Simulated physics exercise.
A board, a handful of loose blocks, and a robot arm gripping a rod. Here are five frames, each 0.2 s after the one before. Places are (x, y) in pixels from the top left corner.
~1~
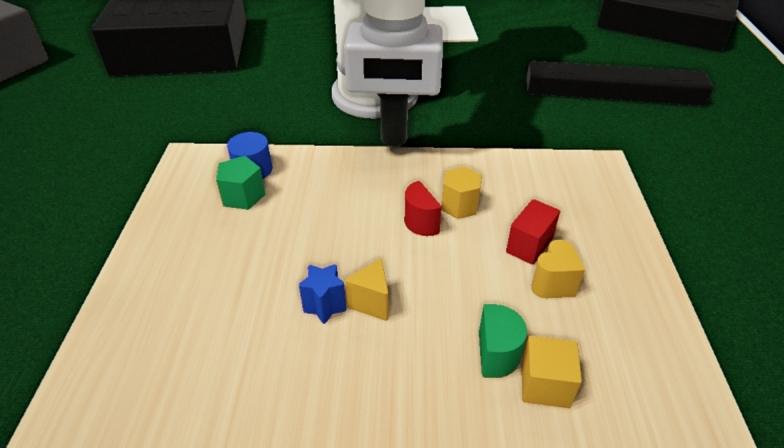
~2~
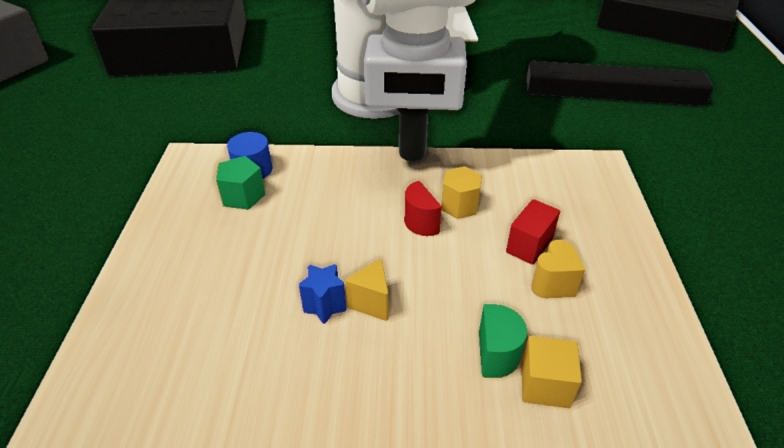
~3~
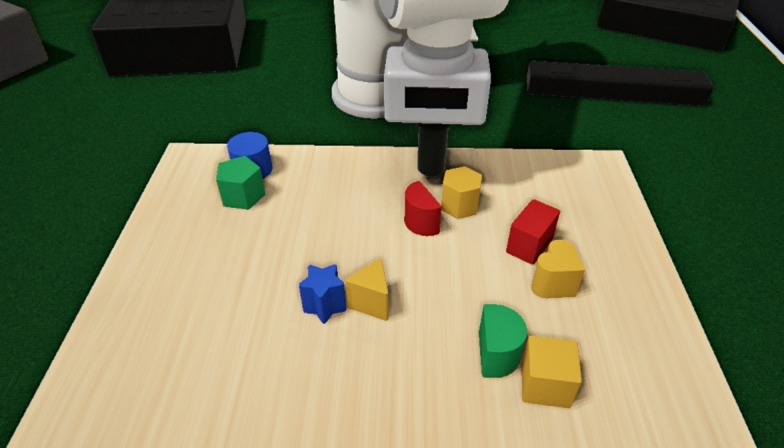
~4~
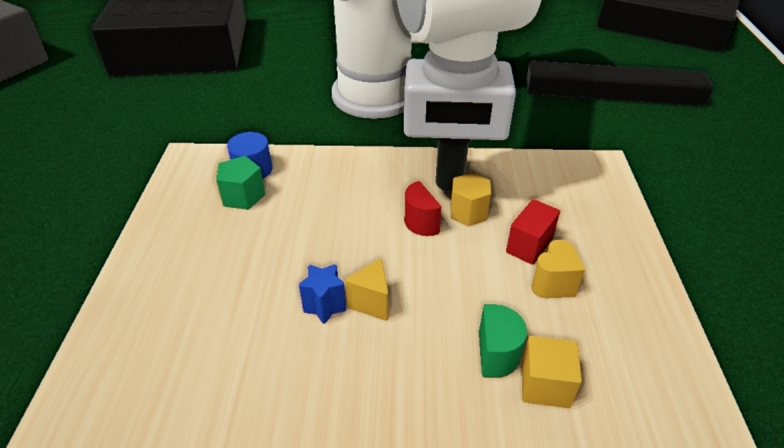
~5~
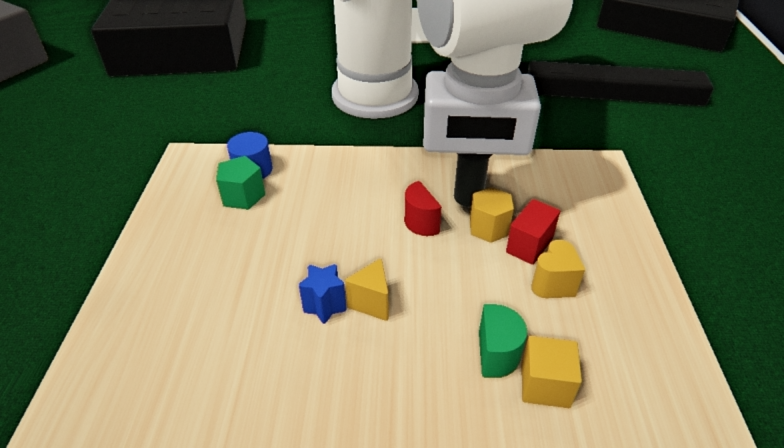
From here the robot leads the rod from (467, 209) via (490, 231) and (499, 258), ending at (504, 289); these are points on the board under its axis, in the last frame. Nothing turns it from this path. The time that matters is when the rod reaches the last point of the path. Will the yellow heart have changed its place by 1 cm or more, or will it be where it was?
It does get moved.
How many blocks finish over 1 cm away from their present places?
My forecast: 3 or more.
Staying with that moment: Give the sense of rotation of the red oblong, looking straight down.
Top view: Counterclockwise.
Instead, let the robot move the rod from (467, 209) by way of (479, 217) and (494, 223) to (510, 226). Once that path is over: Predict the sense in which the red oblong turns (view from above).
Rotation: Counter-clockwise.
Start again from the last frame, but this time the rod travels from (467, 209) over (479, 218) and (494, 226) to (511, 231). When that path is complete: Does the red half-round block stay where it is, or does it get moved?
That block remains where it is.
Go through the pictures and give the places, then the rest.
The first frame shows rod tip at (394, 140); block tops, red half-round block at (421, 196); yellow hexagon at (463, 179); red oblong at (536, 217); yellow heart at (561, 257).
The second frame shows rod at (412, 155); blocks unchanged.
The third frame shows rod at (431, 169); blocks unchanged.
The fourth frame shows rod at (450, 184); yellow hexagon at (472, 185).
The fifth frame shows rod at (468, 199); red half-round block at (421, 196); yellow hexagon at (493, 201); red oblong at (536, 217); yellow heart at (561, 257).
On the path given first. One third of the way, rod at (492, 221); yellow hexagon at (522, 223); red oblong at (561, 228), turned 30° anticlockwise; yellow heart at (571, 263), turned 35° clockwise.
Two thirds of the way, rod at (501, 249); yellow hexagon at (540, 247), turned 40° anticlockwise; red oblong at (571, 231), turned 50° anticlockwise; yellow heart at (582, 269), turned 35° clockwise.
At the end, rod at (506, 278); red half-round block in place; yellow hexagon at (548, 258), turned 60° anticlockwise; red oblong at (571, 231), turned 50° anticlockwise; yellow heart at (595, 275), turned 25° clockwise.
